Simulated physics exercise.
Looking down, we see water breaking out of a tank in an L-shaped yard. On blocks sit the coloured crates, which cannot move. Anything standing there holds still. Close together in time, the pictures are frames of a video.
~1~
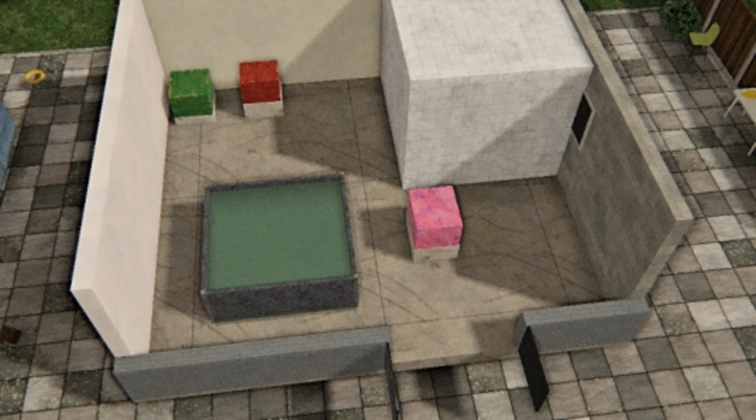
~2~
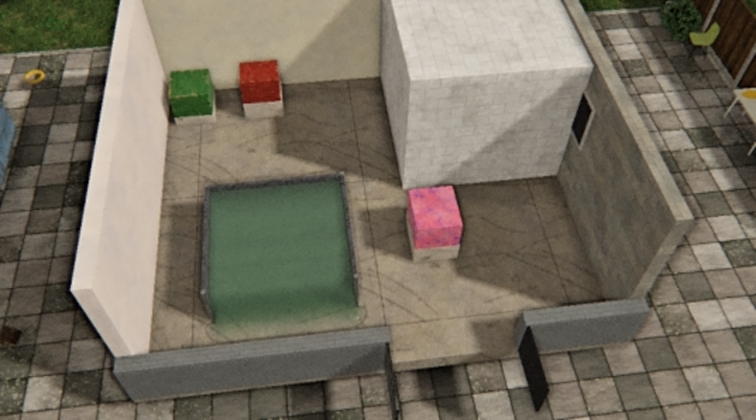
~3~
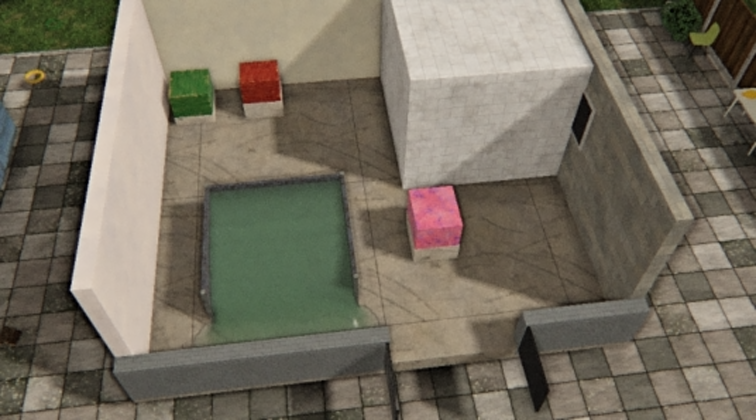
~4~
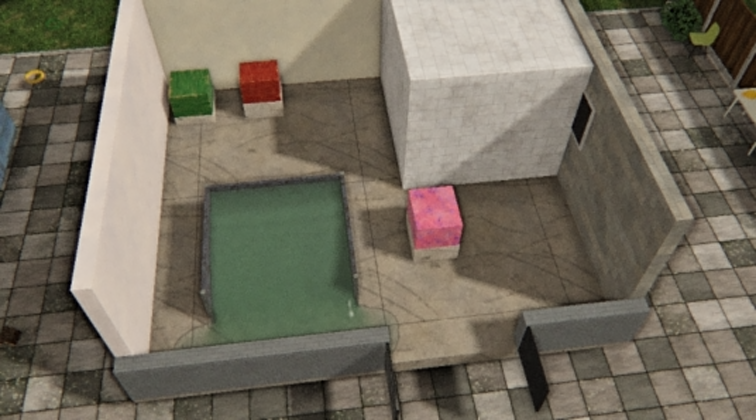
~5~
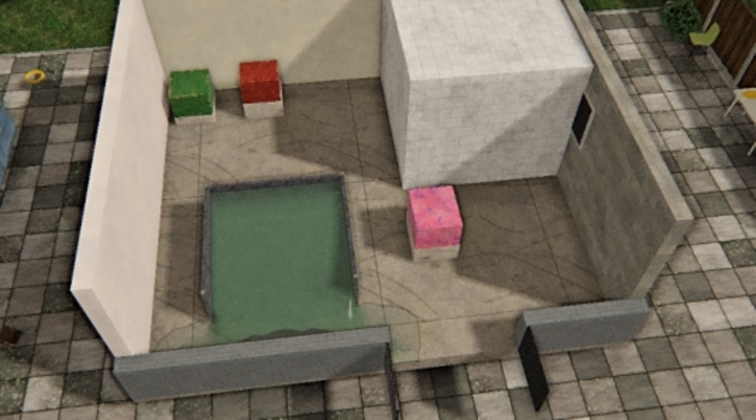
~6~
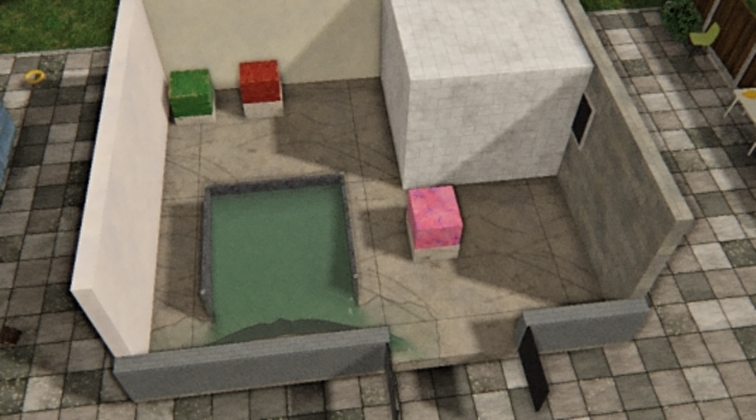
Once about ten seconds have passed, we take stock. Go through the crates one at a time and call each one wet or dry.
The red crate is dry. The pink crate is dry. The green crate is wet.
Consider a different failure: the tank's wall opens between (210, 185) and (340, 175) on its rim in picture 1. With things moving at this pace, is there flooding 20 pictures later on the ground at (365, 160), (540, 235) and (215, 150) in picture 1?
Those three come out soaked, moisture-free and soaked, one after another.
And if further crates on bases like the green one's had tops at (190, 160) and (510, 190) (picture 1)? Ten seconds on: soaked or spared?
Result, in sequence: Is inundated, is missed.
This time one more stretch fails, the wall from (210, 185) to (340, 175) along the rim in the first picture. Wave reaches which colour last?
The crate marked pink.
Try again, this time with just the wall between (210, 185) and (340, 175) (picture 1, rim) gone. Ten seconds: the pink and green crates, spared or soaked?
Note - pink is left dry; green is overtopped.
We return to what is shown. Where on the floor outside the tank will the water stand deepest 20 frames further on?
Around (171, 97).
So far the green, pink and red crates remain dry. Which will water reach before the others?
It is the pink-painted one.
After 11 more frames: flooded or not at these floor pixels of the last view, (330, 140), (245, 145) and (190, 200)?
Status by point, in sequence: Unwetted; unwetted; waterlogged.
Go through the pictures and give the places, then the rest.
Still water in the tank at (278, 233), in the first picture.
Water pours out at (284, 302) and has run to (362, 310), in the second picture.
The front is at a hidden place, out from the gap at (284, 304), in the third picture.
The front is at a hidden place, out from the gap at (284, 305), in the fourth picture.
Water pours out at (285, 306) and has run to a hidden place, in the fifth picture.
Water pours out at (285, 306) and has run to a hidden place, in the sixth picture.
A moment on, water covers 25 % of the floor; the red crate not reached, the pink crate water round its plinth, the green crate not reached.
Next, water covers 50 % of the floor; the red crate not reached, the pink crate water round its plinth, the green crate not reached.
Then, water covers 65 % of the floor; the red crate water round its plinth, the pink crate water round its plinth, the green crate water round its plinth.
Later, water covers 95 % of the floor; the red crate water round its plinth, the pink crate water round its plinth, the green crate water round its plinth.
In the end, water covers 100 % of the floor; the red crate stayed above the water, the pink crate stayed above the water, the green crate was topped.
